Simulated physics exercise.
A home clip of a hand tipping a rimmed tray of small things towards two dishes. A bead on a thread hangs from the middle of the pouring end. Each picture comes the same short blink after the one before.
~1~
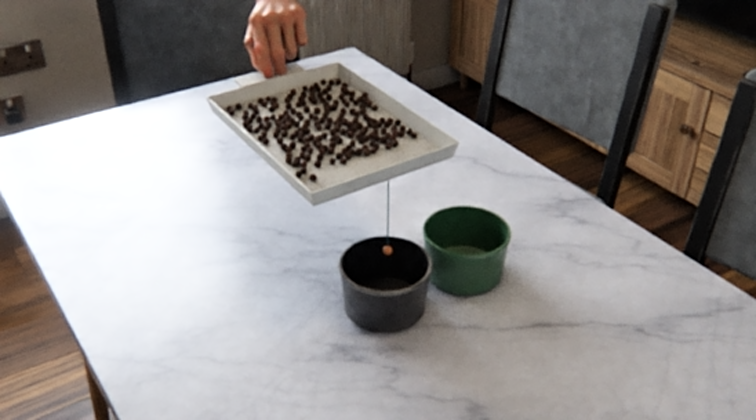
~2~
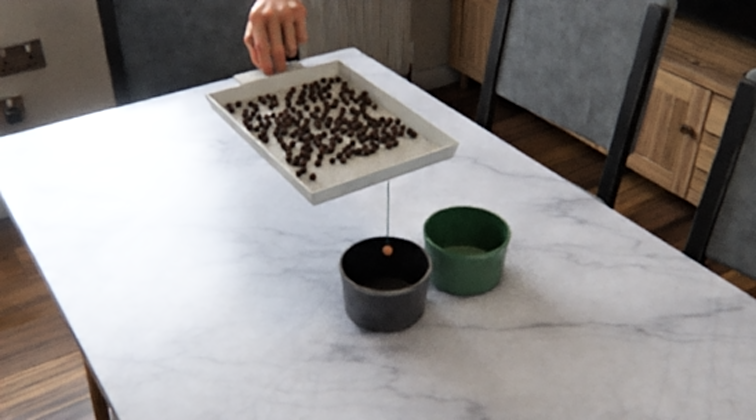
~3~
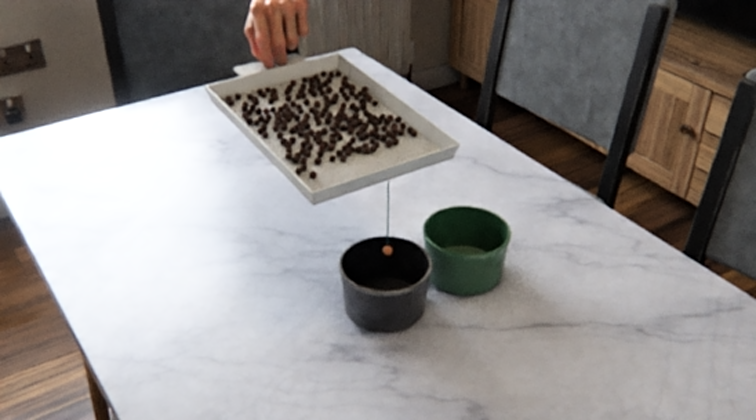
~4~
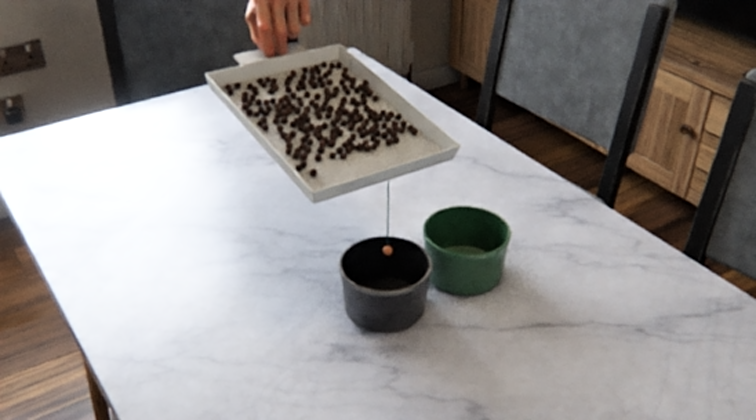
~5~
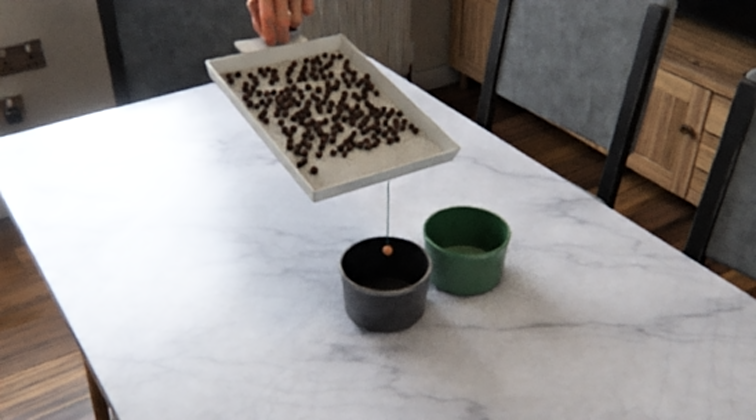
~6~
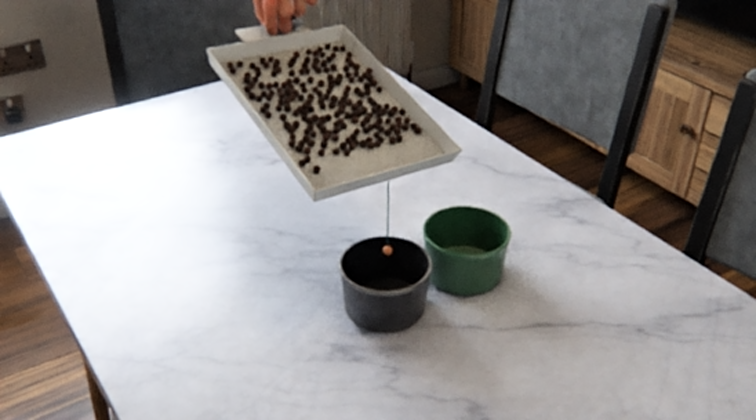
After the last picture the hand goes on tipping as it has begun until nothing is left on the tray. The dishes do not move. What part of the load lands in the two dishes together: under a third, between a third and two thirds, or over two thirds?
In the dishes lies from one third to two thirds of it.
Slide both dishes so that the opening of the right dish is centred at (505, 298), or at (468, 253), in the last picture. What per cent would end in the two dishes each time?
Roughly 10 per cent, and 90 per cent.
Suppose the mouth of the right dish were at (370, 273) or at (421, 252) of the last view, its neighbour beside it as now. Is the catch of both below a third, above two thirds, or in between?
One: Less than a third. Two: In the middle band.
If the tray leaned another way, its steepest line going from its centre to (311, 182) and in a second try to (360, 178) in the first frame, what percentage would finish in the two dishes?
Roughly 0 per cent, and 20 per cent.
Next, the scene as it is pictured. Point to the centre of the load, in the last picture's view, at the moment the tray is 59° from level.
Near (413, 151).
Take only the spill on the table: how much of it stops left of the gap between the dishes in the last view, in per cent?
Close to 10 per cent.
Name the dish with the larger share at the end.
It is the right-hand dish.
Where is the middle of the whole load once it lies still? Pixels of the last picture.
At about (463, 297).
Soon, tray tipped steeply; nearly all on the tray; a stray few in the right dish; a stray few outside both; a stray few in the air.
A while on, tray tipped right over; about a third on the tray; a small part in the left dish; a small part in the right dish; a small part outside both; about a third in the air.
Towards the end, tray tipped past a quarter turn; a small part in the left dish; about a third in the right dish; about half outside both.
Finally, tray tipped past a quarter turn; a small part in the left dish; about a third in the right dish; about half outside both.
